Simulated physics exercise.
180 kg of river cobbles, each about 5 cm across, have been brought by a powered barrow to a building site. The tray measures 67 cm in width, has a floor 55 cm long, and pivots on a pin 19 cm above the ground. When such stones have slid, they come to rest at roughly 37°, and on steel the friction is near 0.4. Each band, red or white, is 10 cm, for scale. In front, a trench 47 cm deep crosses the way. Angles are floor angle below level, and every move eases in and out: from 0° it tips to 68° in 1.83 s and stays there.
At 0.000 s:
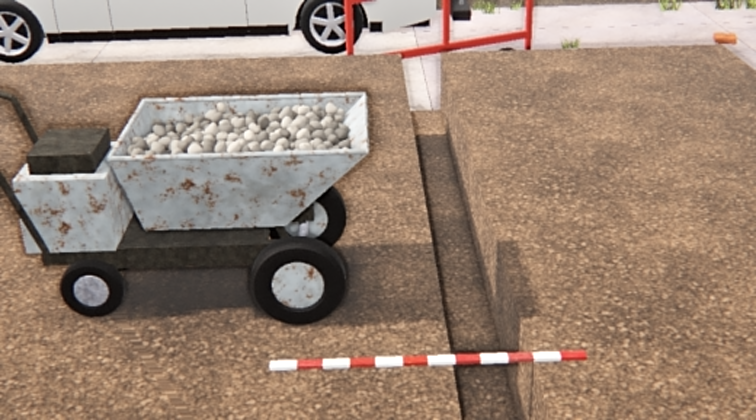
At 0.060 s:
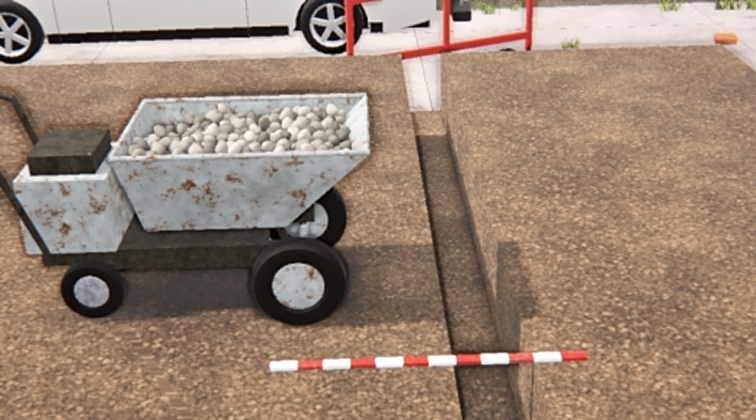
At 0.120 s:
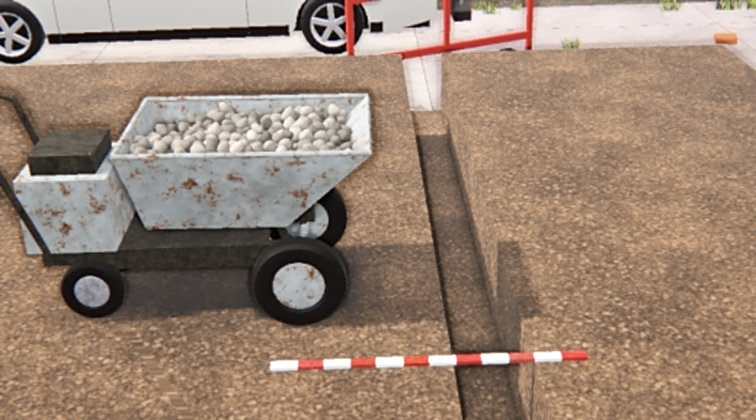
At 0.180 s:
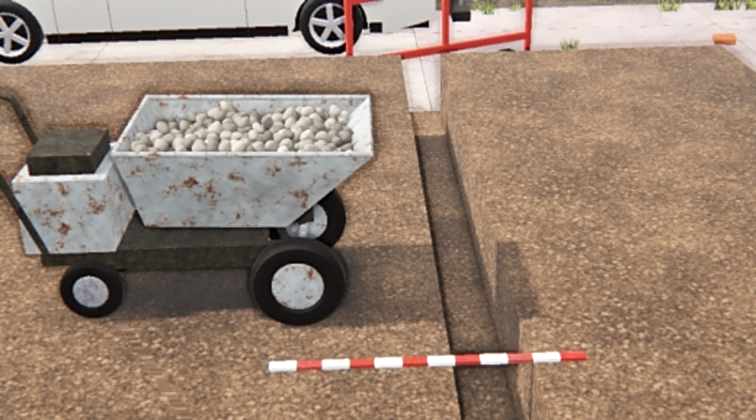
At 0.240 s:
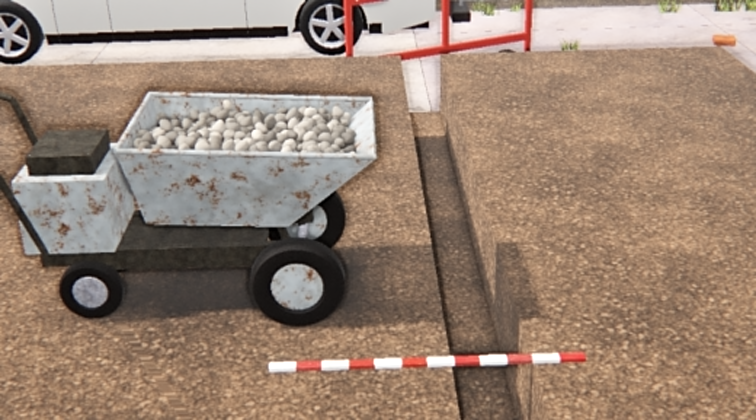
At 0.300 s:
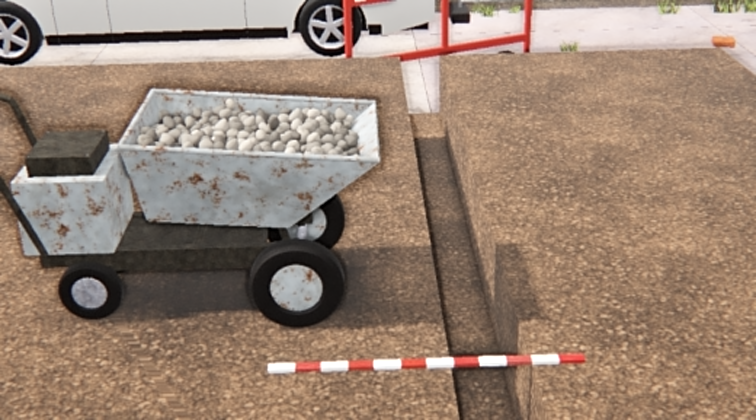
On a building site, a powered barrow's tray of rounded stones tilts slightly to the right.
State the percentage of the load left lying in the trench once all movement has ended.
The share left there is about 84 per cent.
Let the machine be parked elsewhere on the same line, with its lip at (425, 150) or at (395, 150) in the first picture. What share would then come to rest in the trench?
Roughly 25 in a hundred from the first, 60 in a hundred from the second.
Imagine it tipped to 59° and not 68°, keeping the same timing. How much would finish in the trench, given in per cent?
It would come to about 85 percent.
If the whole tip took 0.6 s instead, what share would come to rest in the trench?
In that case some 60 per cent.
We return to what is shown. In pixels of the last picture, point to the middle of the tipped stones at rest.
Around (480, 346).
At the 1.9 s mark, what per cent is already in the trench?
Roughly 45% by that time.
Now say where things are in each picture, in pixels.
The tray is at 0°, its lip at (368, 151); the top of the load is at (275, 122), in the first picture.
The tray is at 0°, its lip at (369, 152); the top of the load is at (275, 122); the stones move at 0.1 m/s on average, in the second picture.
Lip at (371, 153), floor tilted 1°, highest stones at (277, 122); the stones move at 0.1 m/s on average, in the third picture.
The tray is at 2°, its lip at (372, 155); the top of the load is at (257, 122); the stones move at 0.2 m/s on average, in the fourth picture.
Lip at (375, 157), floor tilted 3°, highest stones at (248, 120); the stones move at 0.2 m/s on average, in the fifth picture.
Lip at (379, 160), floor tilted 5°, highest stones at (241, 121); the stones move at 0.3 m/s on average, in the sixth picture.
After 1.4 s the floor is at 57°; 99 % in the tray, 1 % in the trench; the foremost stones are at (466, 239).
After 1.9 s the floor is at 68°; 44 % in the tray, 46 % in the trench, 10 % past the trench; the foremost stones are at (589, 277).
After 2.3 s the floor is at 68°; 16 % in the tray, 68 % in the trench, 16 % past the trench; the foremost stones are at (664, 280).
After 4.2 s the floor is at 68°; 0 % in the tray, 84 % in the trench, 16 % past the trench; the foremost stones are at (701, 283).
